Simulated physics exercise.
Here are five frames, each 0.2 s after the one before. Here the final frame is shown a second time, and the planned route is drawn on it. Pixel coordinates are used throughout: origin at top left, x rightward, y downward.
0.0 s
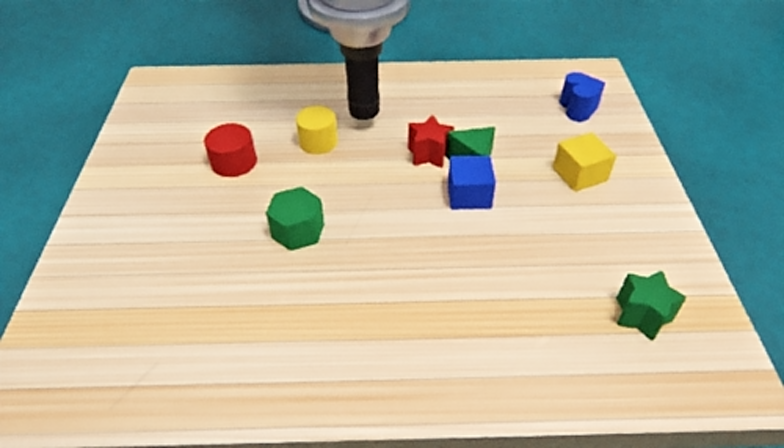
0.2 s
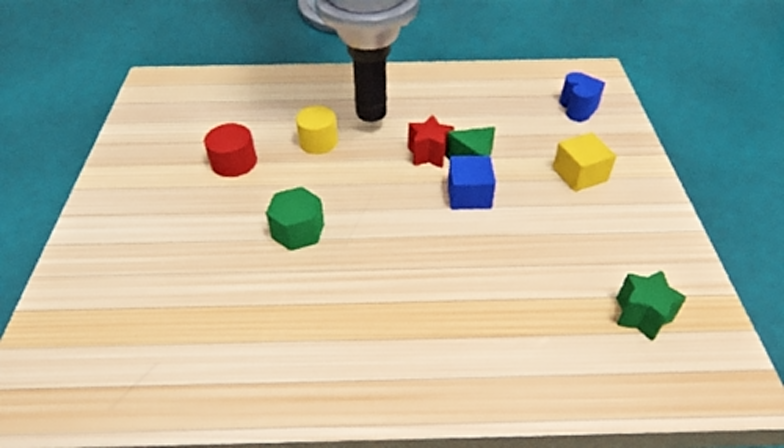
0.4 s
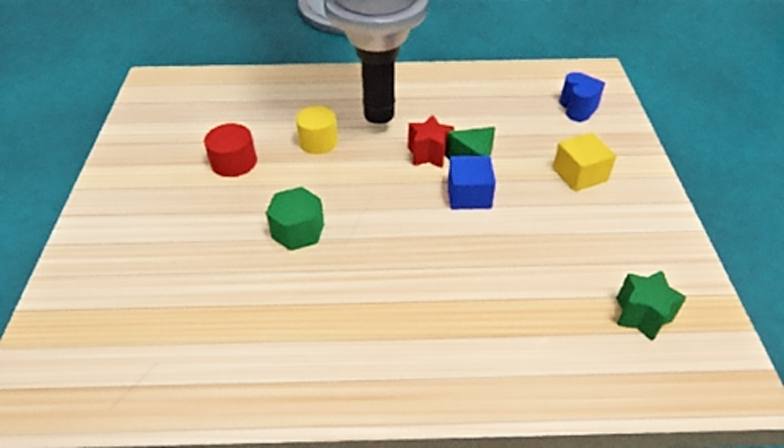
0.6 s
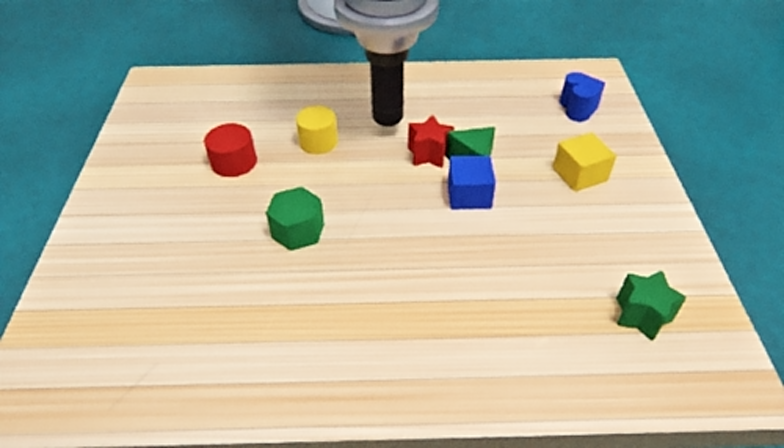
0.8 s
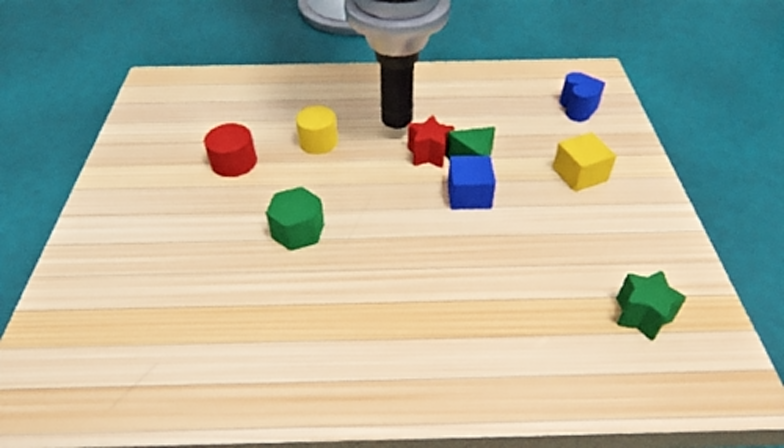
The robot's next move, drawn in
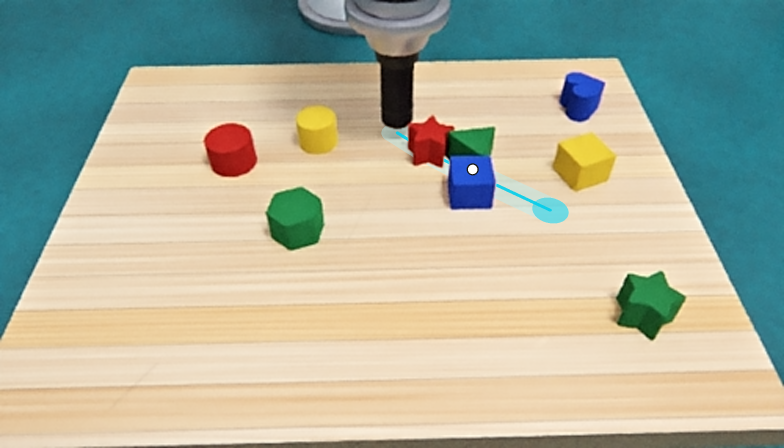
At first, a dark rod hangs from a robotic arm above a wooden board, between a yellow cylinder and a red star beside other coloured blocks. The rod then moves slowly a short way right and slightly nearer the viewer, ending close to the red star, while every block stays still.
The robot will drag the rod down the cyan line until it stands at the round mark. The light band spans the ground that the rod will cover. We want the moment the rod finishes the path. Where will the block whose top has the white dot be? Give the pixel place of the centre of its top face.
I'd place it at (521, 230), taking the centre of its top.
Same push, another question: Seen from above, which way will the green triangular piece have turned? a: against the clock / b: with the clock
Option a.
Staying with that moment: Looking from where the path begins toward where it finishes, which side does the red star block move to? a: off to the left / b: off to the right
(b)
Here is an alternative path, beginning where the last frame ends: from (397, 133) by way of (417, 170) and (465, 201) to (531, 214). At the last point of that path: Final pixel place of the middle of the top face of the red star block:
It will likely be found at (481, 154).
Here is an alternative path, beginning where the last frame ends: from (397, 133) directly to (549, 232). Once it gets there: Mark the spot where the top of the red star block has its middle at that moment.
The middle of the upper face of the red star block will lie at about (586, 228) in the picture.
Path on the board, from (397, 133) via (441, 159) and (493, 184), ending at (550, 210); the dot is on the blue square.
The first path, step by step. One third of the way, rod (443, 146); red star block (462, 152); blue square (487, 183); green triangular piece (505, 146), turned 60° anticlockwise.
Two thirds of the way, rod (496, 171); red star block (515, 180); blue square (508, 212), turned 60° clockwise; green triangular piece (528, 151), turned 105° anticlockwise.
At the end, rod (554, 198); red star block (560, 211), turned 35° clockwise; blue square (521, 230), turned 115° clockwise; green triangular piece (541, 152), turned 130° anticlockwise; yellow square in place.
